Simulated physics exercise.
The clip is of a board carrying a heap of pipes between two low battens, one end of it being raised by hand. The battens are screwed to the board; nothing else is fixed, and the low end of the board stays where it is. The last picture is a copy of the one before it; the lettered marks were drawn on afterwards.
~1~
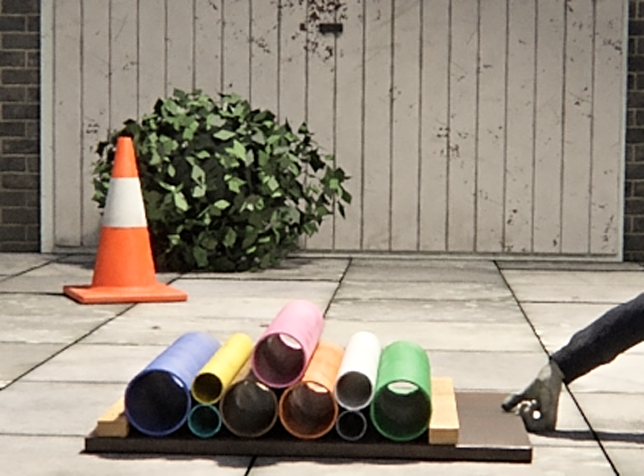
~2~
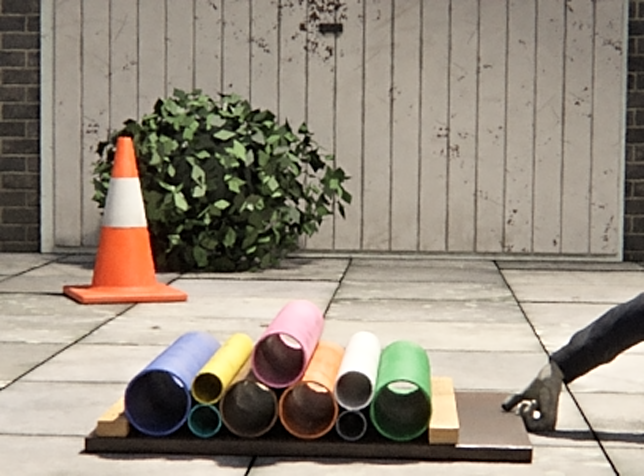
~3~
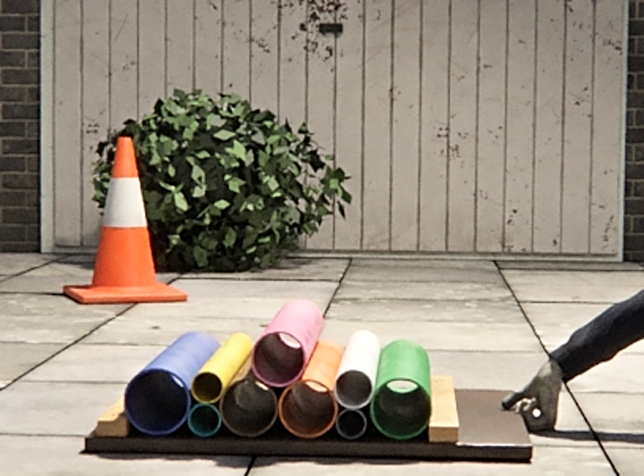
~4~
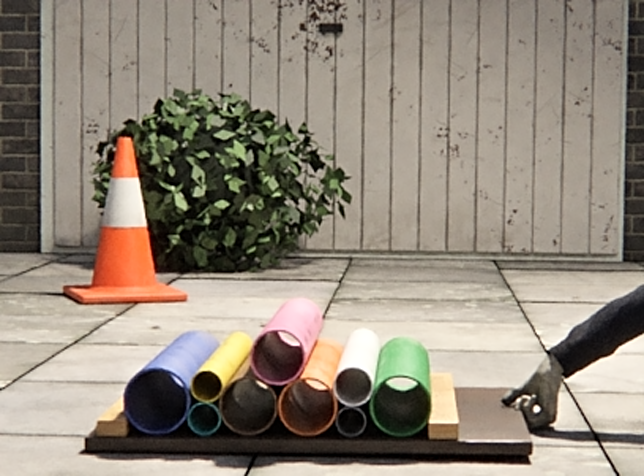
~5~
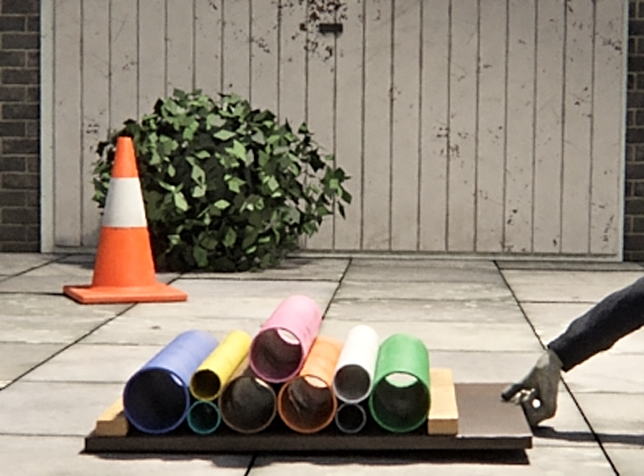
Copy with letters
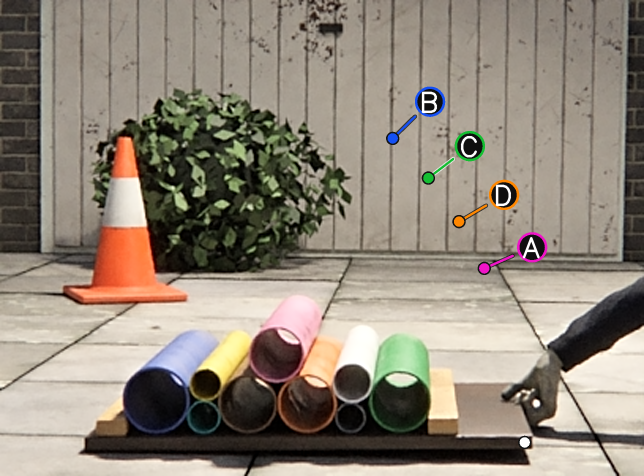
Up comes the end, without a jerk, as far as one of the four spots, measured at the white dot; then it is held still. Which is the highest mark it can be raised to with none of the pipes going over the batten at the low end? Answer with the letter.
Stop at A.
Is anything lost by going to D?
Yes, at D.
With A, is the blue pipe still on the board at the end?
The blue pipe: Yes.
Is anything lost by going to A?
No.
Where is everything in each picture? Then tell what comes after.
In the first frame, board (317, 412); blue pipe (157, 402).
In the second frame, brown pipe (249, 408).
In the third frame, board (317, 410); green pipe (401, 408); yellow pipe (207, 387).
In the fourth frame, board (317, 409); blue pipe (157, 401).
In the fifth frame, board (316, 406); blue pipe (156, 400).
On the copy, A at (484, 268); B at (392, 139); C at (429, 178); D at (459, 222); the white dot at (525, 443).
On A. First, board at 16°.
Then, board at 25°.
Finally, board at 25°, none over the low batten.
By contrast, B six over the low batten; C three over the low batten (blue, yellow, pink); D one over the low batten (pink).
